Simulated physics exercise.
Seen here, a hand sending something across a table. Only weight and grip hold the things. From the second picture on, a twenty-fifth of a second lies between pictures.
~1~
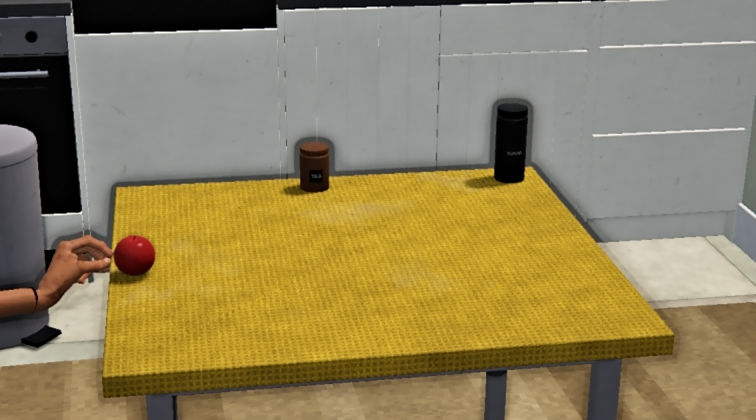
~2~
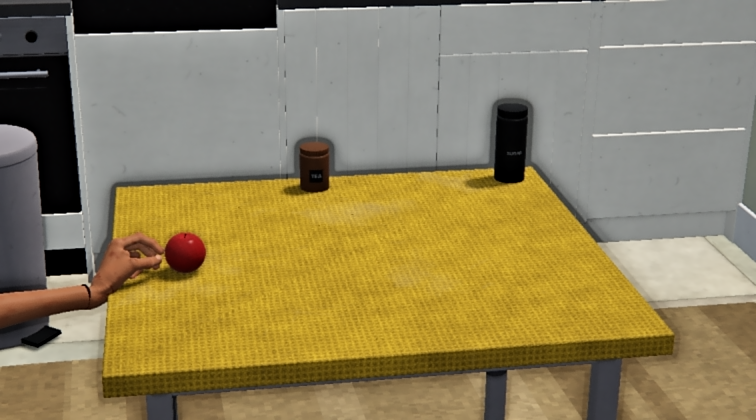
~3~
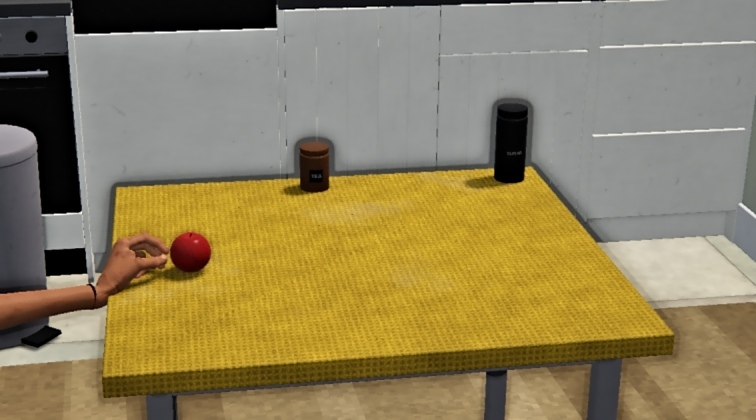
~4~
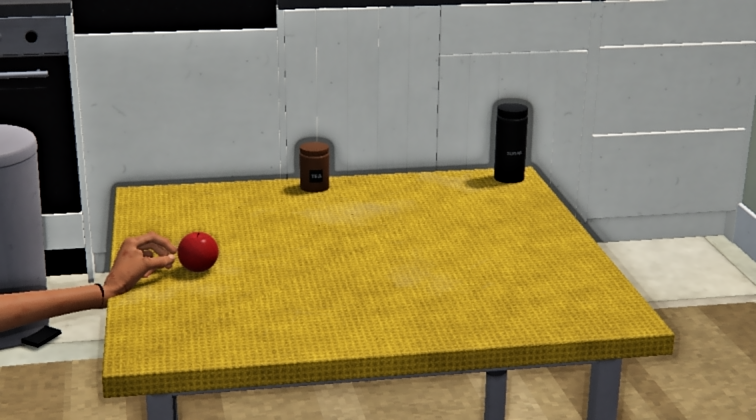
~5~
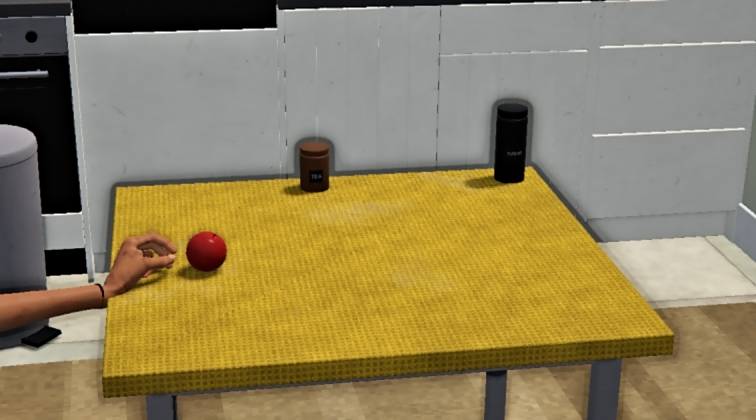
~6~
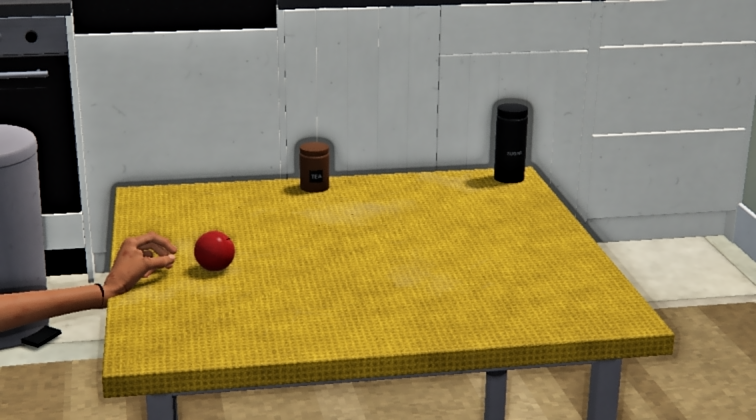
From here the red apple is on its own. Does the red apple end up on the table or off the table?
The red apple is still on the table.
Then, 0.20 s past the last view, red apple displaced about its own width near (250, 249).
Then, 0.40 s past the last view, red apple displaced well along near (280, 247).
Then, 0.80 s past the last view, red apple displaced well along near (318, 245).
Finally, moved from the start, red apple. Final places as the last picture's camera would see them, red apple near (329, 245).
